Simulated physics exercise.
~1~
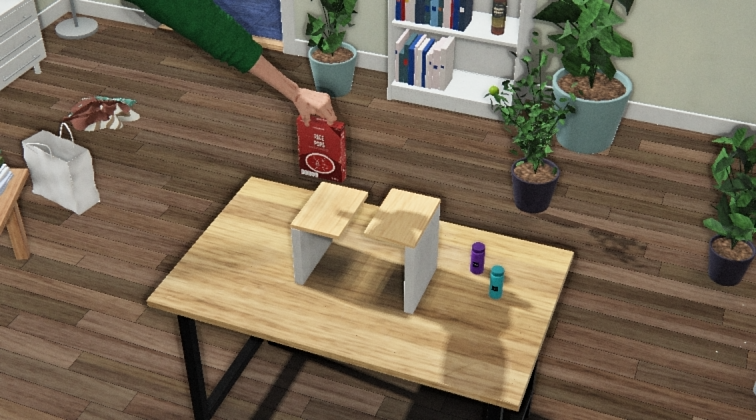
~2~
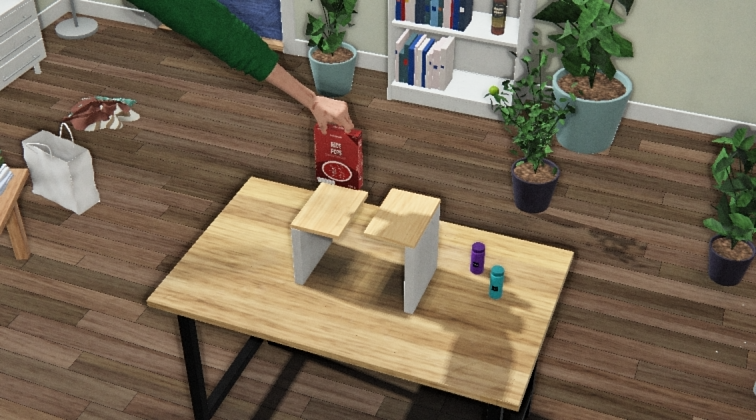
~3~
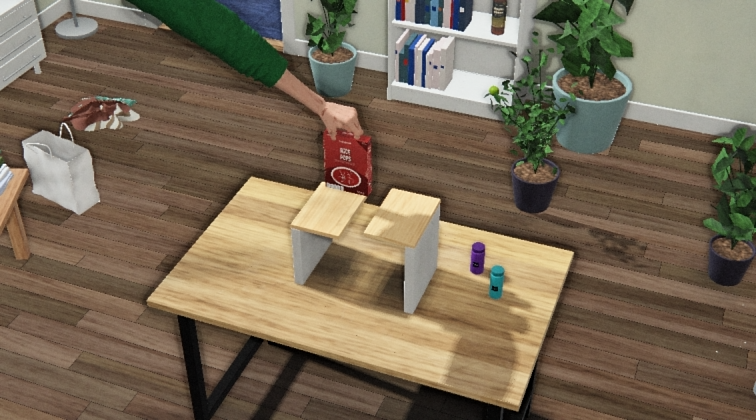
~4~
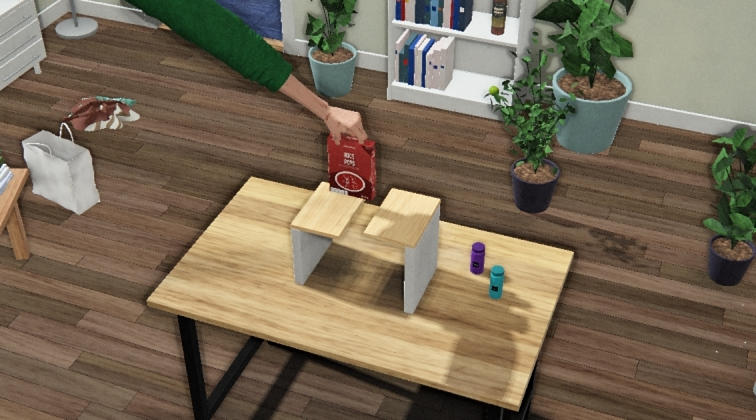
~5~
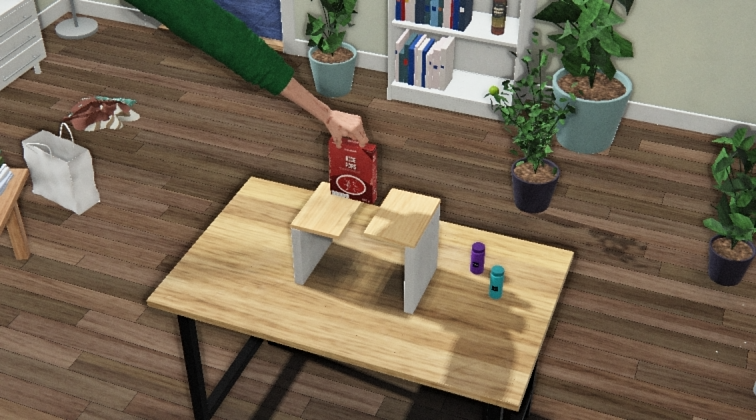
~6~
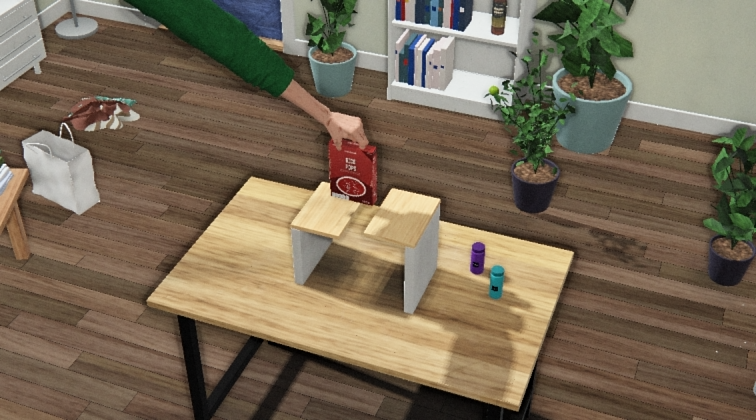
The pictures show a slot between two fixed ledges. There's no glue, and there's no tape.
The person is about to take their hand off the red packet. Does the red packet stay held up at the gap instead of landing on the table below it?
The likely result is that it is held at the gap.
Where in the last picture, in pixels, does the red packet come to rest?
The object finishes roughly at pixel (362, 190).
Then, 0.20 s on from there, red packet shifted a little near (353, 186).
Then, 0.40 s on from there, red packet shifted a little near (354, 188).
Then, 0.80 s on from there, red packet turned 17° from how it was put near (361, 190).
In the end, moved from the start, red packet; the other 2 unmoved. At the end, from the last picture's camera, red packet near (362, 190). The packet stays on top.
